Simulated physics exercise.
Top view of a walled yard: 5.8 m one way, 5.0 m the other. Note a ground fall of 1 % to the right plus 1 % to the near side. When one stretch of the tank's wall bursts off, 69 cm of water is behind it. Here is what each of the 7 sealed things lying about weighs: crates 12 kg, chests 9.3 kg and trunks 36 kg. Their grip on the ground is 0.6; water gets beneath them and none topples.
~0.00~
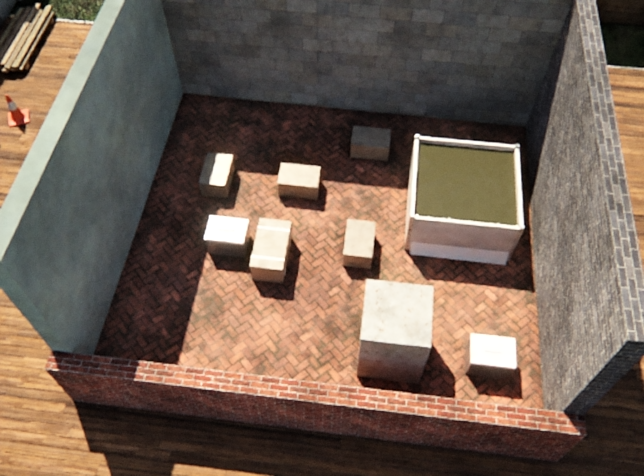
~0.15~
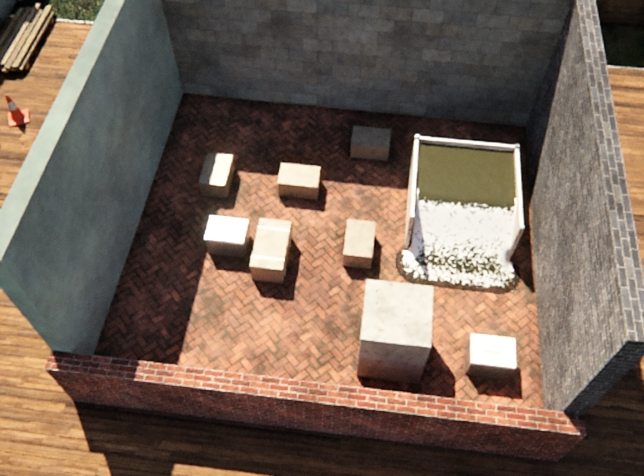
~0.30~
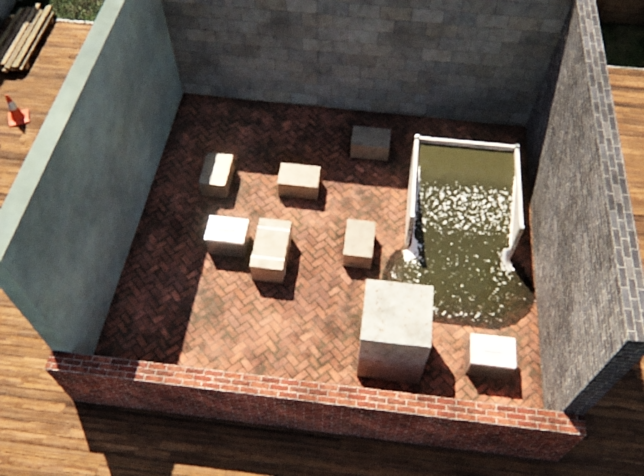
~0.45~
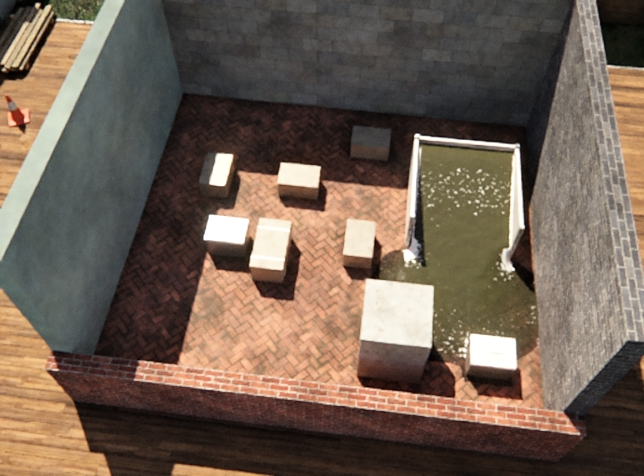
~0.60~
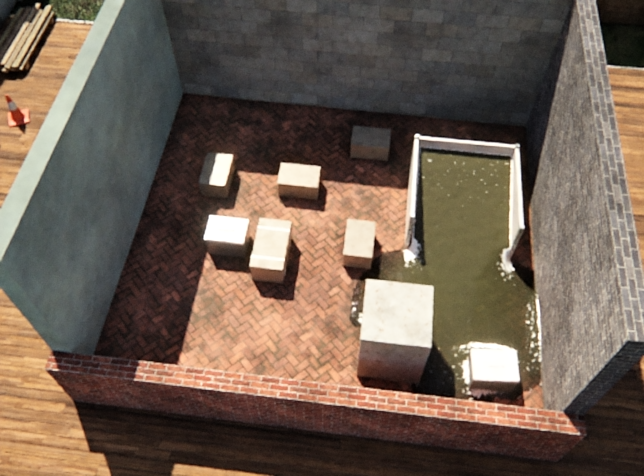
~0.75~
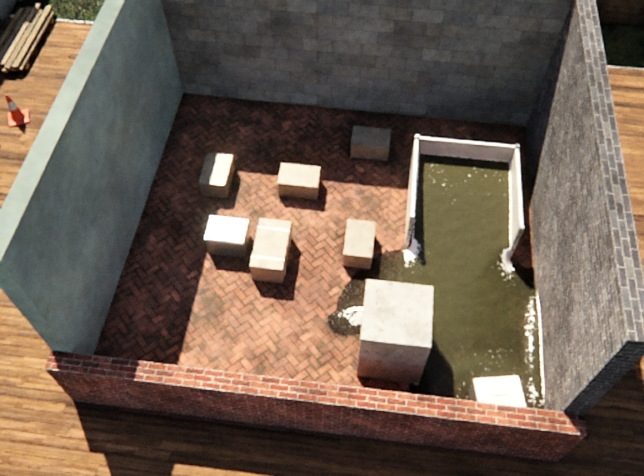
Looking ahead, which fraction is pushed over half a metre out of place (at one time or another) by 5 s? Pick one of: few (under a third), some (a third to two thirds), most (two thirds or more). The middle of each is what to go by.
Few.
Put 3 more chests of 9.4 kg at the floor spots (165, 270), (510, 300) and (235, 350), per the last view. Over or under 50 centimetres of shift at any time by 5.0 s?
Result, one by one: Exceeded, exceeded and exceeded.
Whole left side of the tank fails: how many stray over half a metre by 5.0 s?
Result: 6 of them.
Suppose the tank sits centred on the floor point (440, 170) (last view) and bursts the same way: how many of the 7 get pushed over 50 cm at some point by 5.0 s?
That gives 2 of them.
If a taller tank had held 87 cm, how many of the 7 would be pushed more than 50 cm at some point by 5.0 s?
Count under that change: 2.
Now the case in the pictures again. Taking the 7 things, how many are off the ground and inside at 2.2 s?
That would be 1 of them.
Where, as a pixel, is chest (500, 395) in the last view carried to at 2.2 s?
(482, 355), roughly.
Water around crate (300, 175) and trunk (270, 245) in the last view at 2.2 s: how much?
Depth approx. 0 cm / 4 cm.
After 1.1 s 1 of 7 are over 50 cm from their spots; 1 afloat.
After 2.2 s 0 of 7 are over 50 cm from their spots; 1 afloat.
After 3.5 s 1 of 7 are over 50 cm from their spots; 1 afloat.
After 5.0 s 2 of 7 are over 50 cm from their spots, and 2 have been at some point; 1 afloat.
